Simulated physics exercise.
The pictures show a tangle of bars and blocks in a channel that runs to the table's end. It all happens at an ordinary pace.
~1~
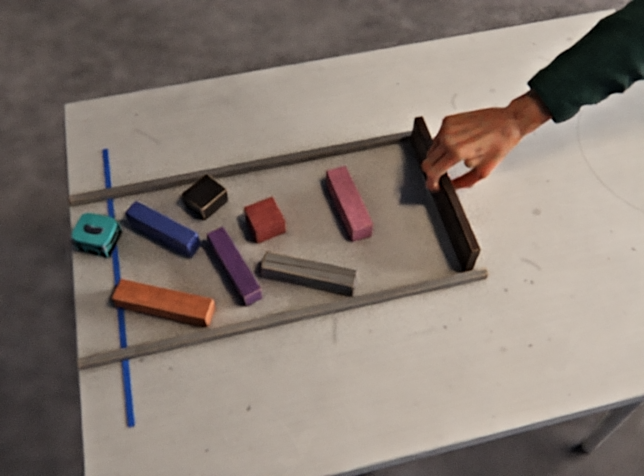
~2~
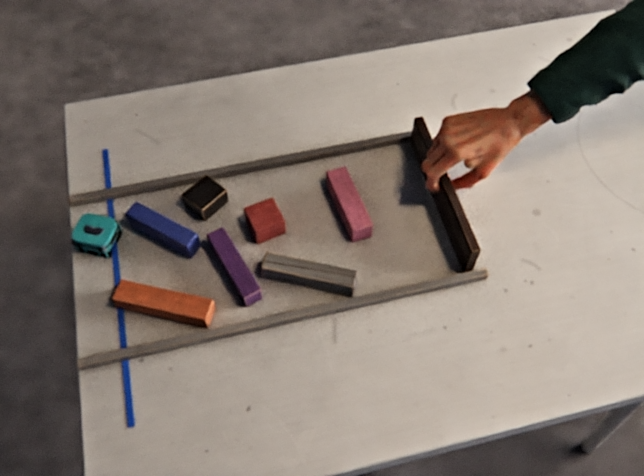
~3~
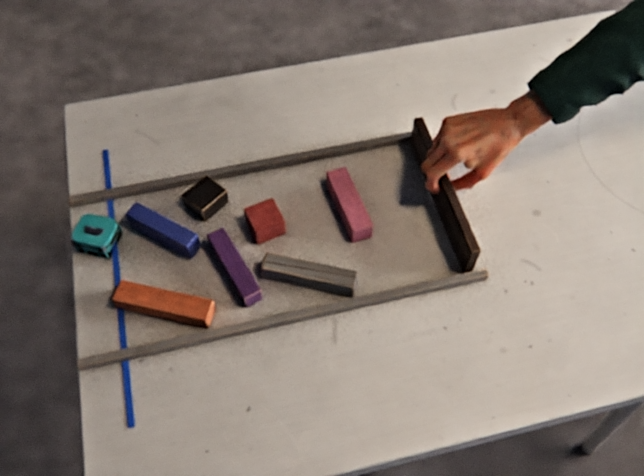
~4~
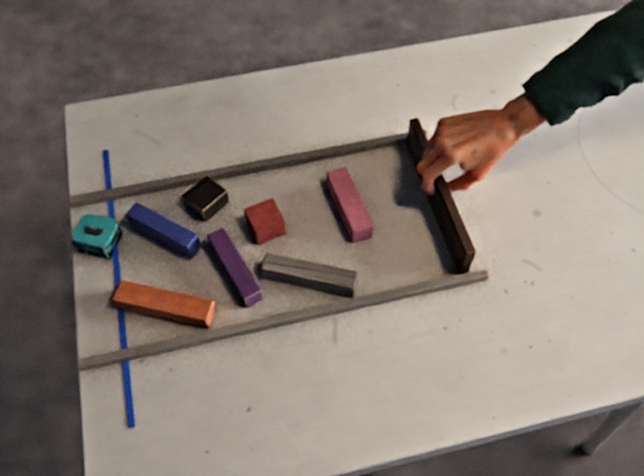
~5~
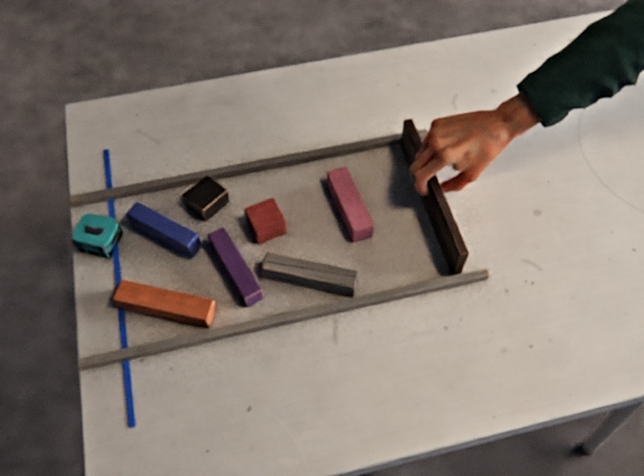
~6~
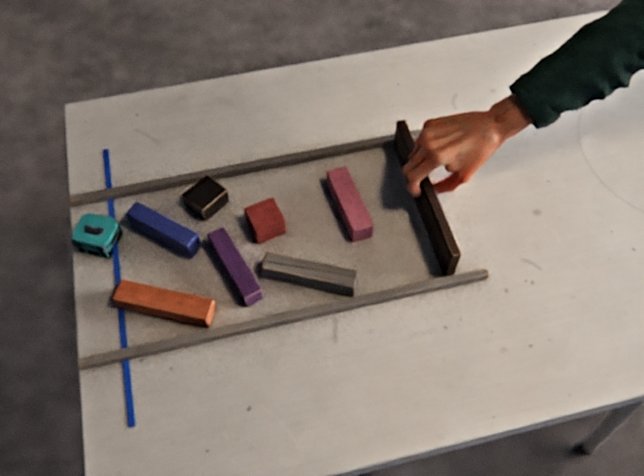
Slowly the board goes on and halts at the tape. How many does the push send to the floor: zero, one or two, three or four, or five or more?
The number that fall off is three or four.
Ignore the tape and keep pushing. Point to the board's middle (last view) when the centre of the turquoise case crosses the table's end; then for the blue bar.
Its middle is around (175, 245) and around (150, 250).
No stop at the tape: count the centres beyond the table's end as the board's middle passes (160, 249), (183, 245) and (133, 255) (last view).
The counts: 1, 0 and 3.
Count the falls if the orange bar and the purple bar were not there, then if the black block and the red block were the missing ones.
The counts: 2 and 4.
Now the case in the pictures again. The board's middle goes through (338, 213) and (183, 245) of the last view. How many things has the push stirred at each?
At the one place 2, at the other 8.
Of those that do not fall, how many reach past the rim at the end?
It comes to 3.
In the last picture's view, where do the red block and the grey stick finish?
Near (74, 255) and (91, 309).
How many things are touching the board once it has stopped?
The number is 2.
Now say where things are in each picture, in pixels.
In the first picture, turquoise case (97, 235); orange bar (164, 303); blue bar (163, 229); board (442, 191); tape (117, 270).
In the second picture, orange bar (164, 303); black block (206, 198).
In the third picture, blue bar (163, 230); board (442, 192).
In the fourth picture, turquoise case (98, 236); red block (265, 221).
In the fifth picture, orange bar (165, 303); pink bar (350, 204).
In the sixth picture, turquoise case (98, 235); orange bar (165, 303); blue bar (164, 230); board (425, 195); tape (117, 271).
Soon after, none off yet; turquoise case at rest near (98, 235); orange bar at rest near (165, 303); blue bar at rest near (164, 230).
Then, none off yet; turquoise case at rest near (98, 235); orange bar moving near (160, 305); blue bar moved a little near (149, 236).
Further on, none off yet; turquoise case moved about its own width near (59, 241); orange bar moved about its own width near (84, 314); blue bar moved about its own width near (85, 248).
At rest, the number that fall off is three or four; fallen, purple bar, blue bar, orange bar and turquoise case.
